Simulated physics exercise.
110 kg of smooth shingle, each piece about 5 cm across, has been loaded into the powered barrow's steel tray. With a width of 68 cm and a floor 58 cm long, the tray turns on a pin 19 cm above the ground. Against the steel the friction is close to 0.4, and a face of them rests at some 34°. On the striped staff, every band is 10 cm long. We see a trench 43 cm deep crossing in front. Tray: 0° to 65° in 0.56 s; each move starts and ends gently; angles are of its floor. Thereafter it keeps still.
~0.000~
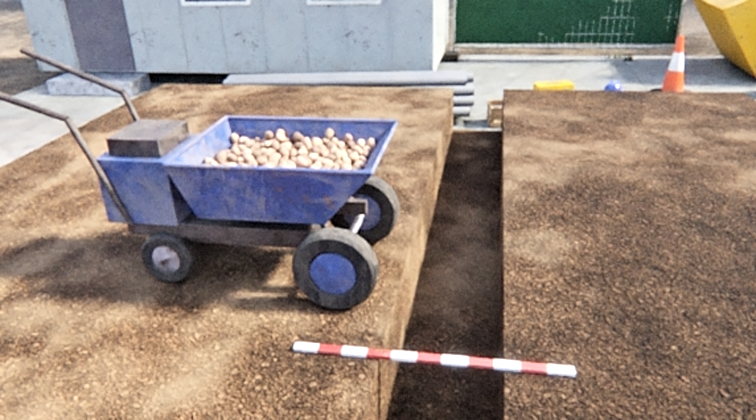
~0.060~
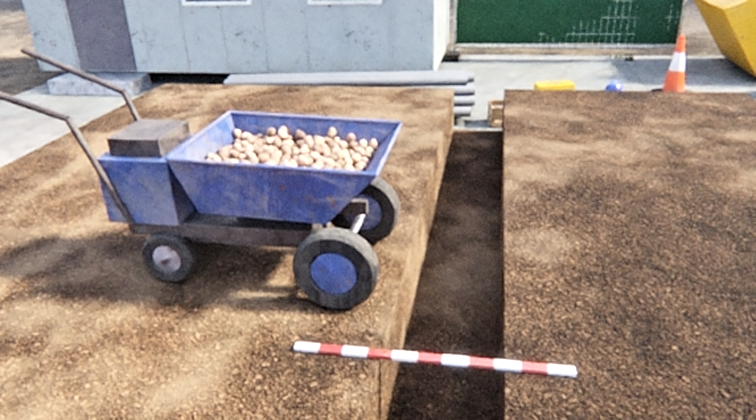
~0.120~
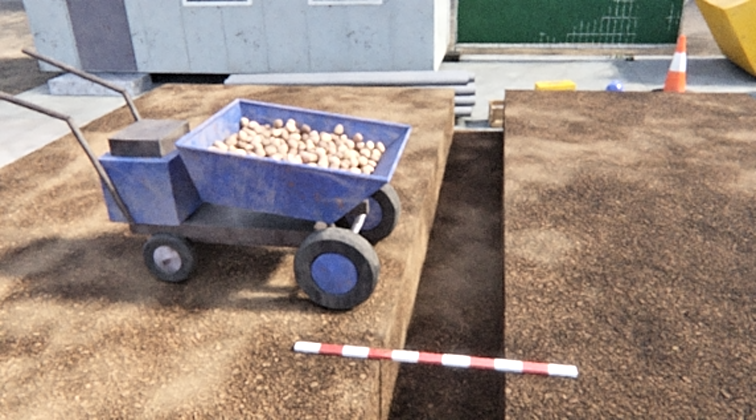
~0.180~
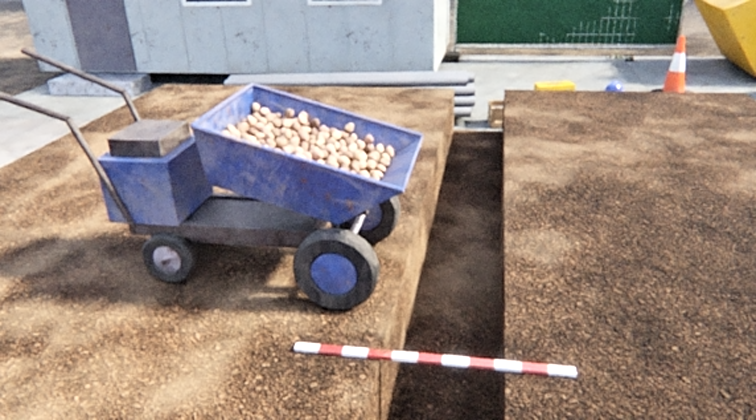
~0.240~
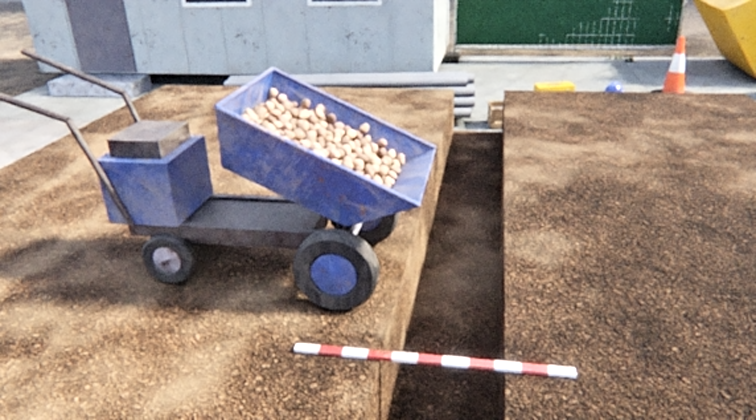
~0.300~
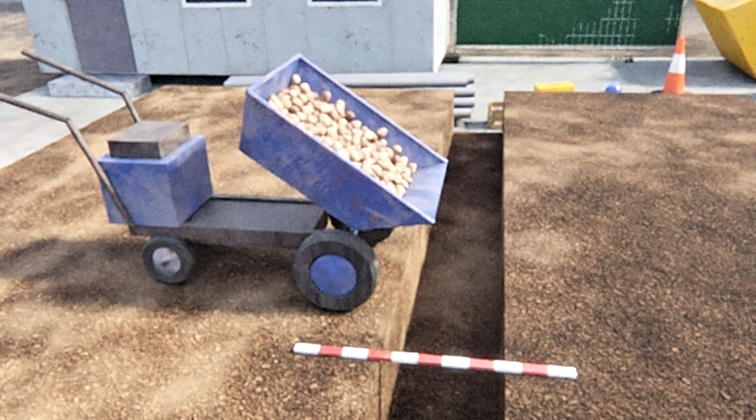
A blue powered barrow standing beside a trench, its tray of rounded stones tilting steadily steeper toward the right.
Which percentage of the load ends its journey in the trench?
Roughly 42 per cent.
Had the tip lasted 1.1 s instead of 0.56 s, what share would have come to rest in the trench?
60 per cent.
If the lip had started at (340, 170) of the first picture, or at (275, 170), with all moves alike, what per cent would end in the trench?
Near 75 then near 95 percent.
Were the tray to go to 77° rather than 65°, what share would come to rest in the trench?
Close to 50 per cent then.
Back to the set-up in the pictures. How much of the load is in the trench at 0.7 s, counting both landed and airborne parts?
About 15 per cent by then.
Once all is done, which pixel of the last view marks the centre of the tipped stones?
Around (530, 282).
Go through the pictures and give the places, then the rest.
The tray is at 0°, its lip at (371, 173); the top of the load is at (296, 143), in the first frame.
Lip at (376, 175), floor tilted 2°, highest stones at (284, 138); the stones move at 0.4 m/s on average, in the second frame.
The tray is at 8°, its lip at (388, 181); the top of the load is at (258, 130); the stones move at 0.9 m/s on average, in the third frame.
The tray is at 16°, its lip at (403, 191); the top of the load is at (256, 119); the stones move at 1.2 m/s on average, in the fourth frame.
Lip at (419, 205), floor tilted 26°, highest stones at (270, 105); the stones move at 1.4 m/s on average, in the fifth frame.
The tray is at 36°, its lip at (433, 223); the top of the load is at (291, 92); the stones move at 1.5 m/s on average, in the sixth frame.
After 0.4 s the floor is at 55°; 100 % in the tray; the foremost stones are at (424, 209).
After 0.7 s the floor is at 65°; 87 % in the tray, 13 % in the trench; the foremost stones are at (508, 252).
After 1.0 s the floor is at 65°; 19 % in the tray, 24 % in the trench, 57 % past the trench; the foremost stones are at (674, 277).
After 3.0 s the floor is at 65°; 0 % in the tray, 42 % in the trench, 58 % past the trench; the foremost stones are past the picture's edge.
